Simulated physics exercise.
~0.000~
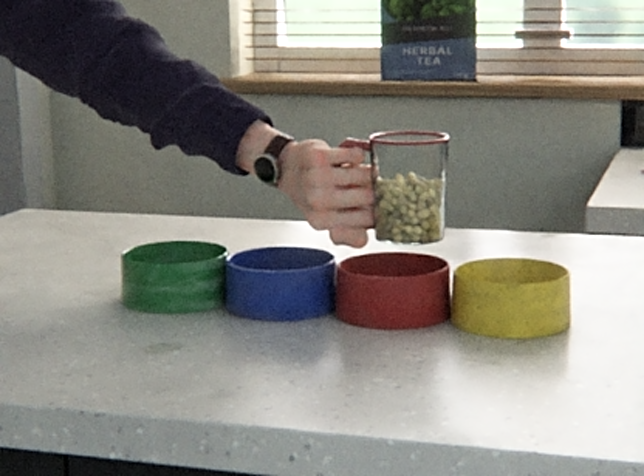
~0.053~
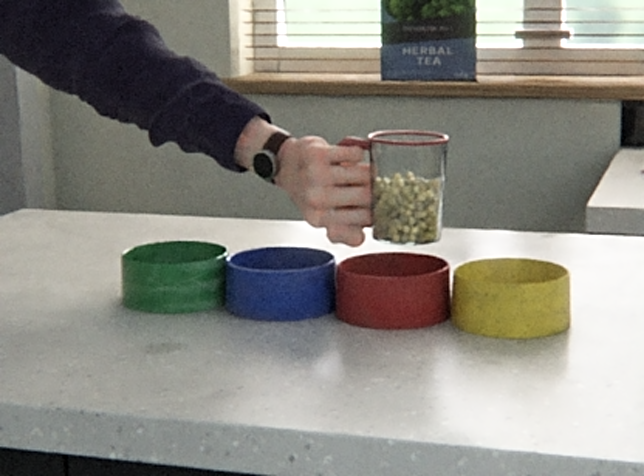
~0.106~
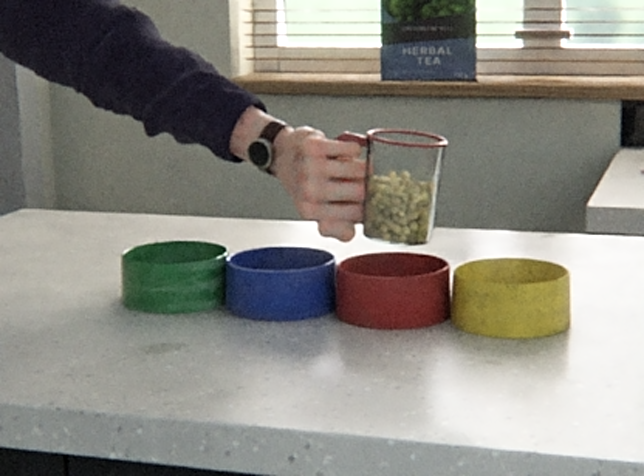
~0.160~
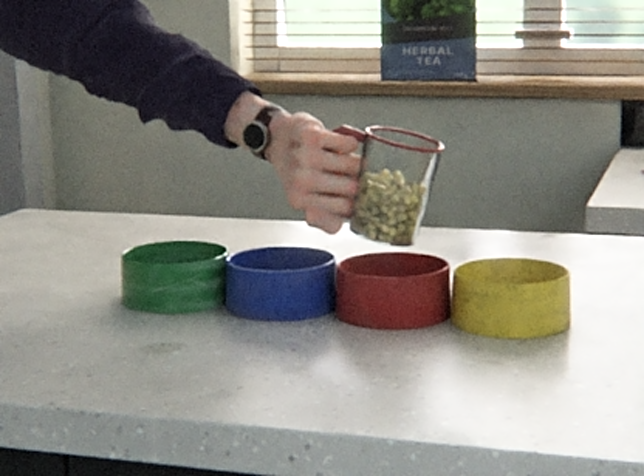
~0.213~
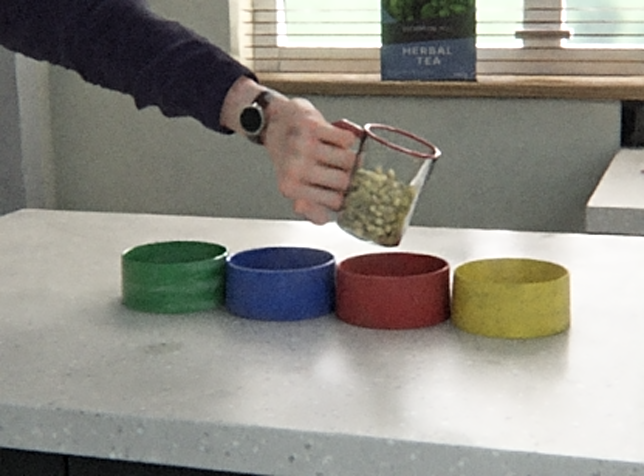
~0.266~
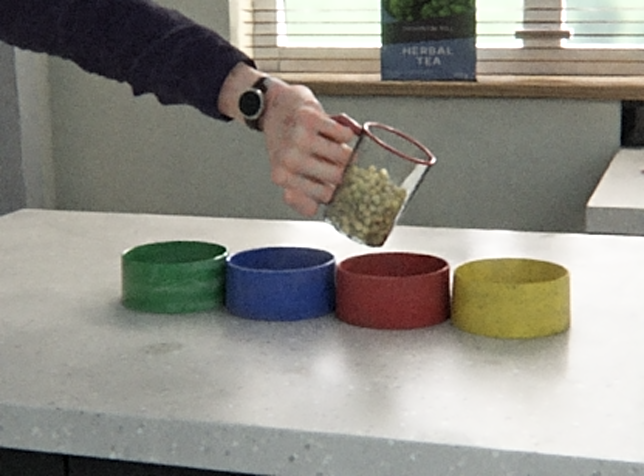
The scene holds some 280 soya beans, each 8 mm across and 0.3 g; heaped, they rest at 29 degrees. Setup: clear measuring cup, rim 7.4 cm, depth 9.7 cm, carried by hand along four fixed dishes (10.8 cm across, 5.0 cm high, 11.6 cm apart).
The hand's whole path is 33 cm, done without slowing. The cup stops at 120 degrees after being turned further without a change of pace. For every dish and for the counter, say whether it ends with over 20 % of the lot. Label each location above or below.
Labels - red dish: Below, blue dish: Above, green dish: Below, yellow dish: Below, counter: Below.
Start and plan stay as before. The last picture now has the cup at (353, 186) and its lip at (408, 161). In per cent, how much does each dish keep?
Kept per dish: Red = 0, blue = 10, green = 80, yellow = 0.
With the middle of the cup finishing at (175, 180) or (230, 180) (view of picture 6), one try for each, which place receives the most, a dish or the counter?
First try: Blue; second try: Blue.
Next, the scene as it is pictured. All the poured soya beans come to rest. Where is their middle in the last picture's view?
Roughly (291, 292).
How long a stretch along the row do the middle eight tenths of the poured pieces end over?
Close to 7 centimetres along the dishes.
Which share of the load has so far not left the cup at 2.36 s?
0 per cent.
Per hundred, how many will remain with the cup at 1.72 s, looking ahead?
Load share: Near 0 percent.
After 1.14 s, tilt 120 degrees; cup holds 20 %, red 5 %, blue 70 %.
Then, at 1.72 s, tilt 120 degrees; cup holds 0 %, red 5 %, blue 90 %.
After 2.36 s, tilt 120 degrees; cup holds 0 %, red 5 %, blue 90 %.
At rest (2.7 s), red 5 %, blue 90 %, green 0 %, yellow 0 %, counter 5 %.
